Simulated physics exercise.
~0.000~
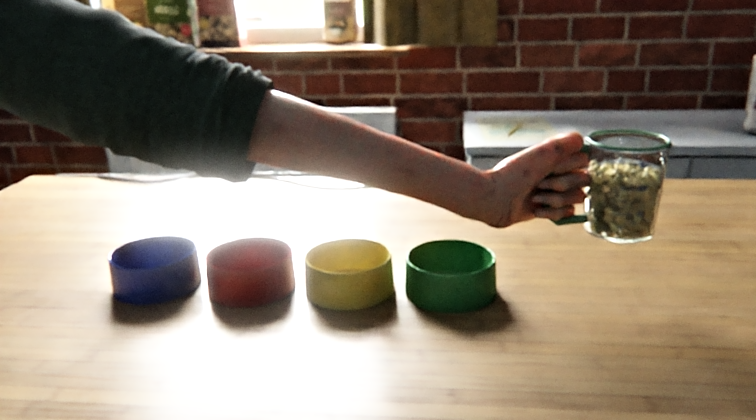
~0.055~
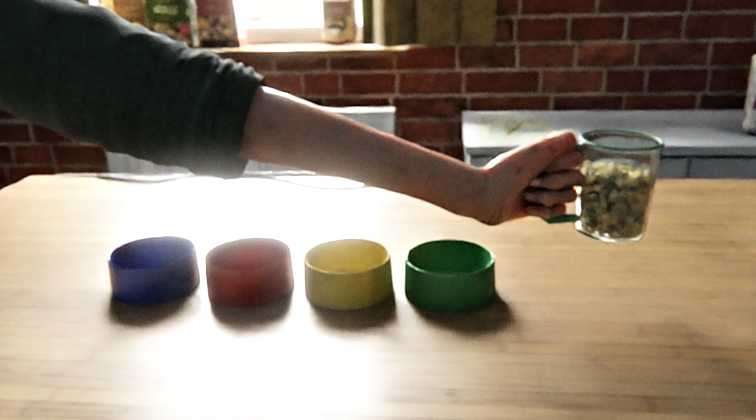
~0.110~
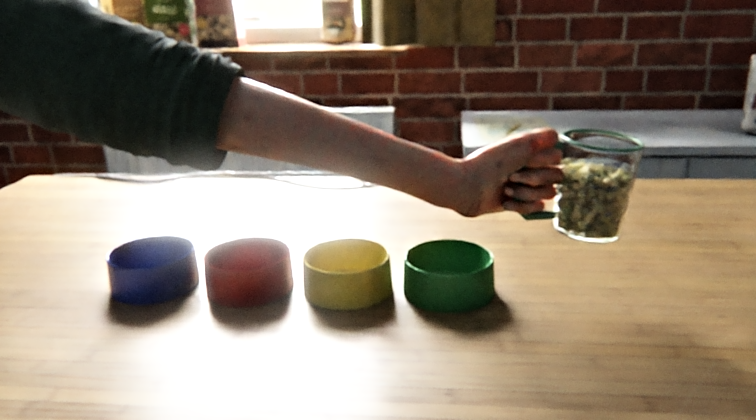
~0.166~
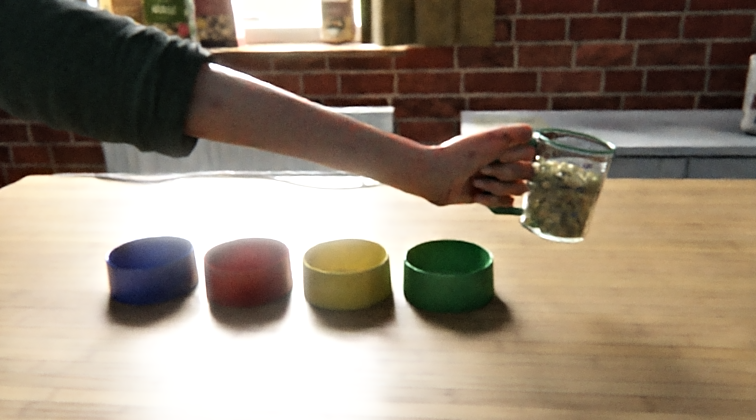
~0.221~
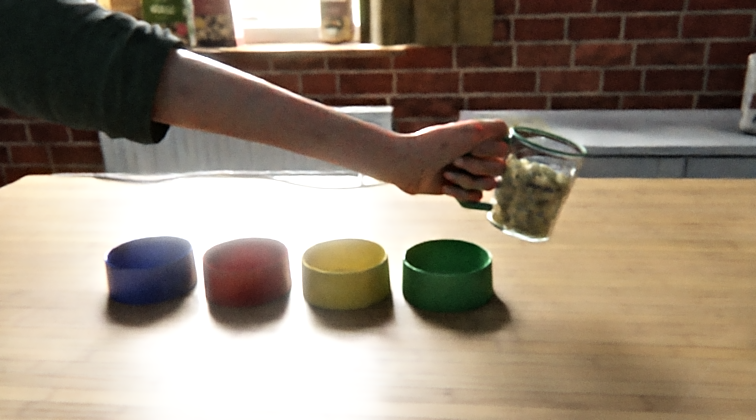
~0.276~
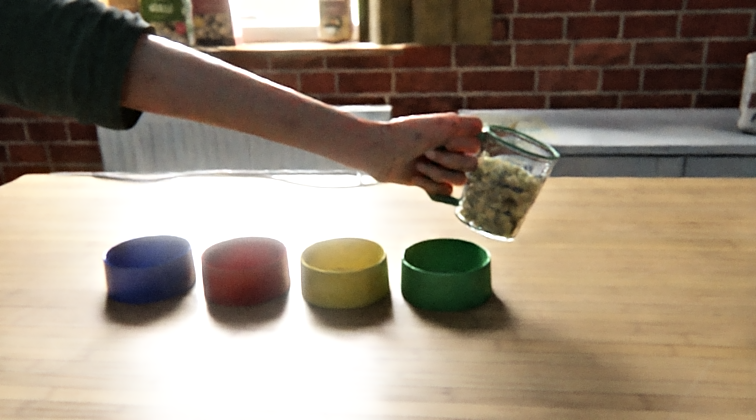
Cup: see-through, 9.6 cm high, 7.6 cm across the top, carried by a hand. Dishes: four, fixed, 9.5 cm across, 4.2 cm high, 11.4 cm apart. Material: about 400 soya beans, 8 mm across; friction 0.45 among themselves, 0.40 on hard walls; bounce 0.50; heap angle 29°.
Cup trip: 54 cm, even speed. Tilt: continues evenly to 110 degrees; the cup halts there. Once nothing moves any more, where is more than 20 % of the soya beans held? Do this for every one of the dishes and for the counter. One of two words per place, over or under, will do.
At the end, red: Holds at most a fifth, blue: Holds more than a fifth, green: Holds at most a fifth, yellow: Holds at most a fifth, counter: Holds more than a fifth.
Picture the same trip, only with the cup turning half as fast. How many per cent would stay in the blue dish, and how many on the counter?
The blue dish would get 50 and the counter 40.
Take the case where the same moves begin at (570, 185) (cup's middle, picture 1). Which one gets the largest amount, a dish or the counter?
Blue.
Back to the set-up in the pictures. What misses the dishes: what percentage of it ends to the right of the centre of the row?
I'd say near 0 percent.
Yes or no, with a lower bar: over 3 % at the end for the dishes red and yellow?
So red is a pass and yellow is a miss.
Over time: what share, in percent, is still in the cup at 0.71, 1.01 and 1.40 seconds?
Series: 100 / 100 / 55 per cent.
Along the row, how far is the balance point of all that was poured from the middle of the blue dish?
Roughly 4 cm to the right.
Then, at 0.71 s, tilt 63 degrees; cup holds 100 %.
After 1.01 s, tilt 92 degrees; cup holds 100 %.
After 1.40 s, tilt 110 degrees; cup holds 55 %, blue 30 %.
By 2.6 s all is still; red 5 %, blue 50 %, green 0 %, yellow 0 %, counter 45 %.
